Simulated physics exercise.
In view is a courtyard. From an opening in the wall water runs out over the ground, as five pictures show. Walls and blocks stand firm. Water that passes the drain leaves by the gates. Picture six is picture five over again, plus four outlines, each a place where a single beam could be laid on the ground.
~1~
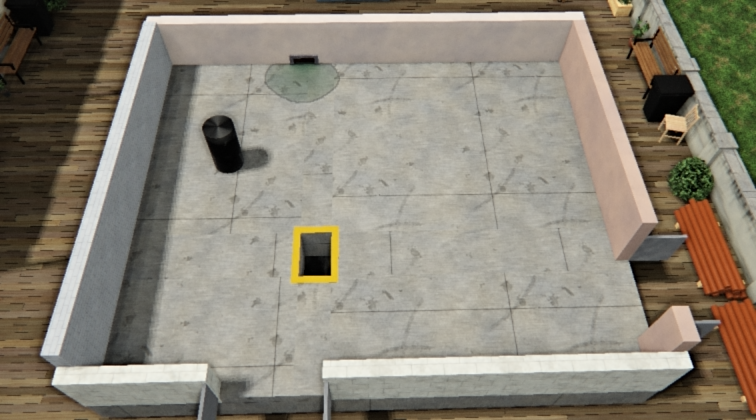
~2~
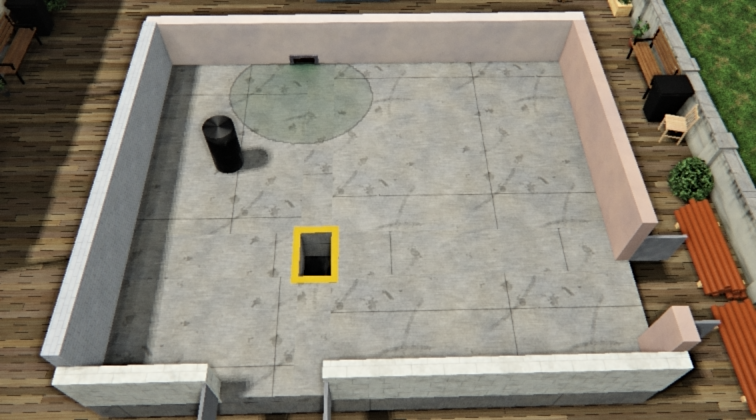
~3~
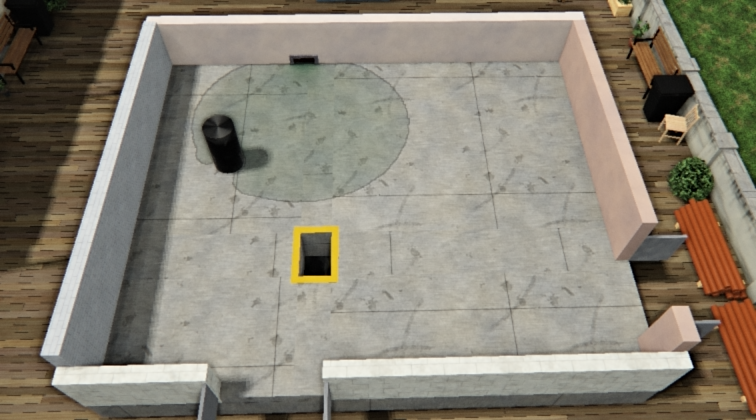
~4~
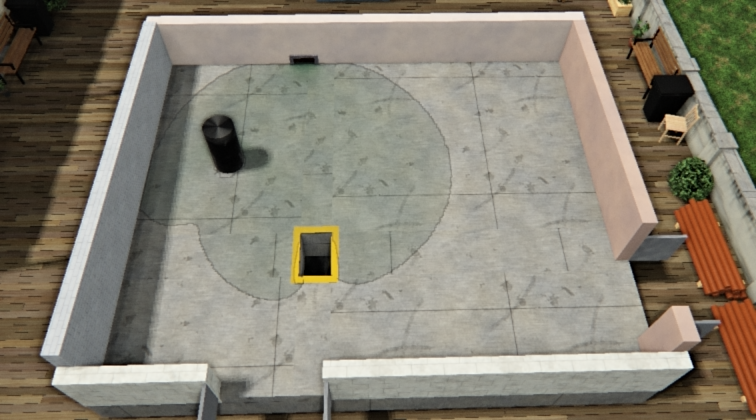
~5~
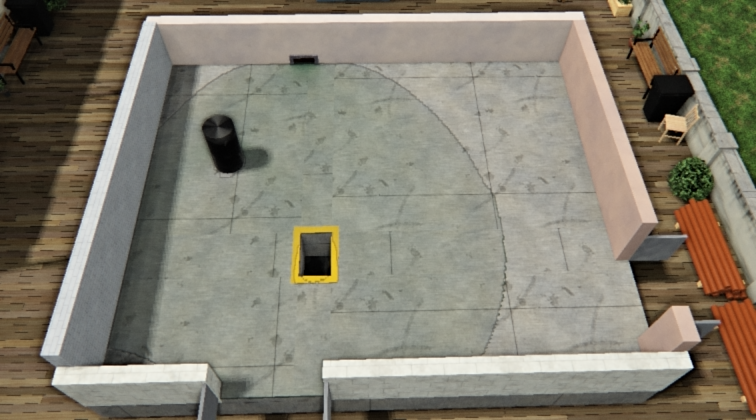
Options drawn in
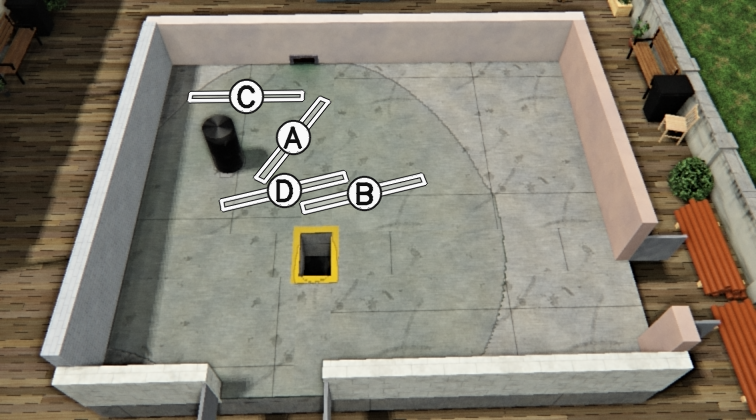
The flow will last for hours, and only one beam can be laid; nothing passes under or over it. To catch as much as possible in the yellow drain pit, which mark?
Position C does it best.
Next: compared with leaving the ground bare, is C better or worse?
It is worse.
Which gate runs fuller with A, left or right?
The left one.
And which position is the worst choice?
That is position D.
In white, A from (260, 179) to (324, 99); B from (303, 208) to (423, 179); C from (190, 97) to (302, 95); D from (222, 205) to (345, 176).
With A, about 8 % of the stream goes into the yellow drain pit, about 89 % out by the gates.
With B, about 6 % of the stream goes into the yellow drain pit, about 90 % out by the gates.
With C, about 14 % of the stream goes into the yellow drain pit, about 84 % out by the gates.
With D, about 2 % of the stream goes into the yellow drain pit, about 96 % out by the gates.
